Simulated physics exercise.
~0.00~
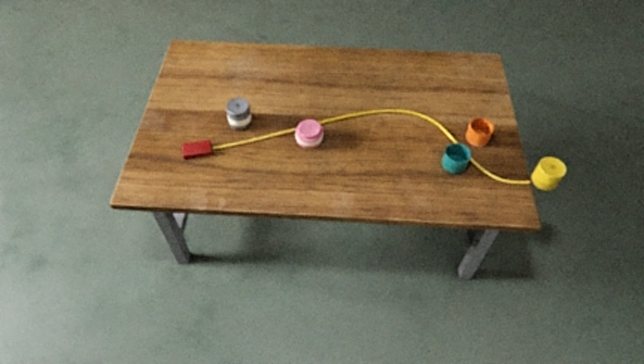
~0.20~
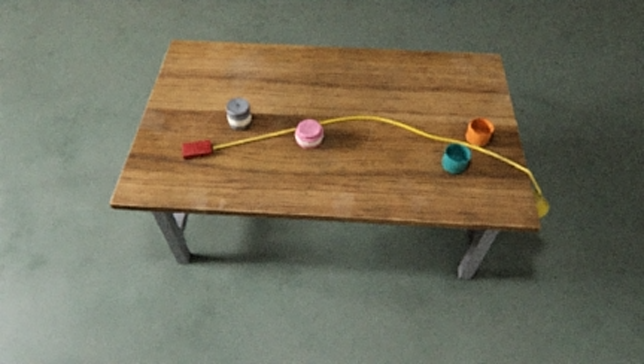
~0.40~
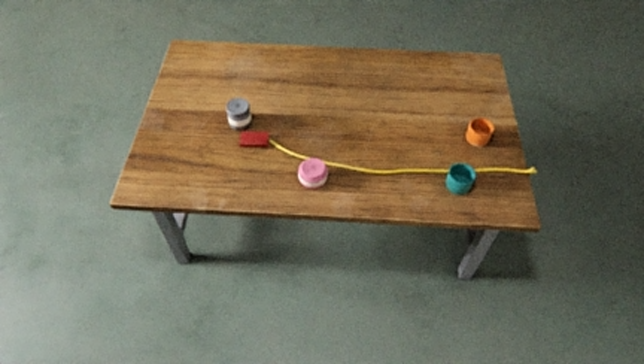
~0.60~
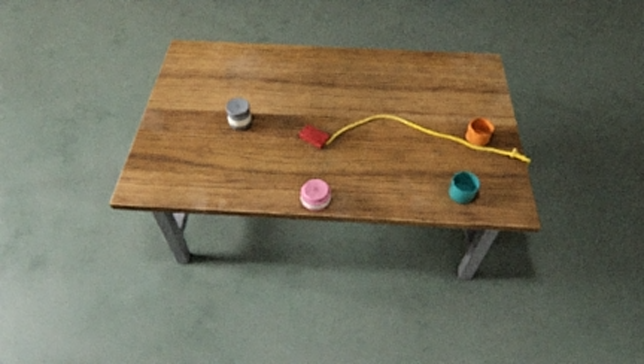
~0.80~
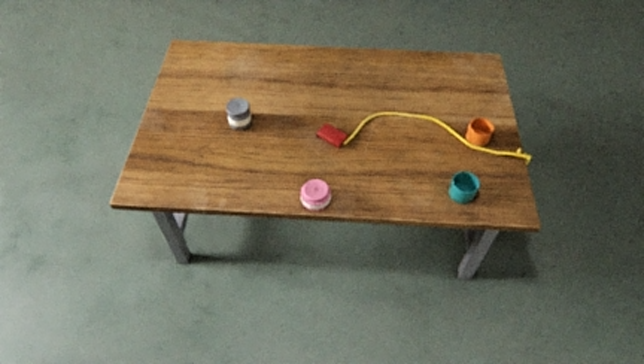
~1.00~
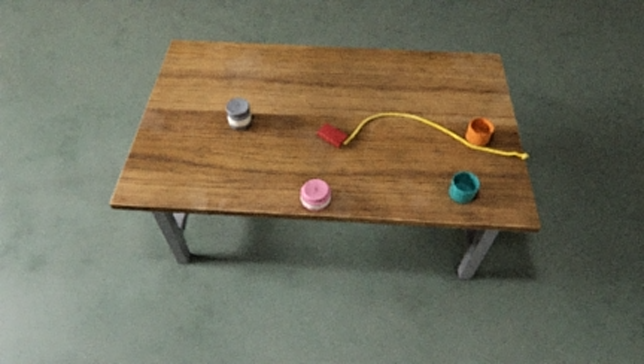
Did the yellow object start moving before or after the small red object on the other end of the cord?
The yellow object started moving before the small red one. It was already going down past the right end of the table while the red one was still in its place.
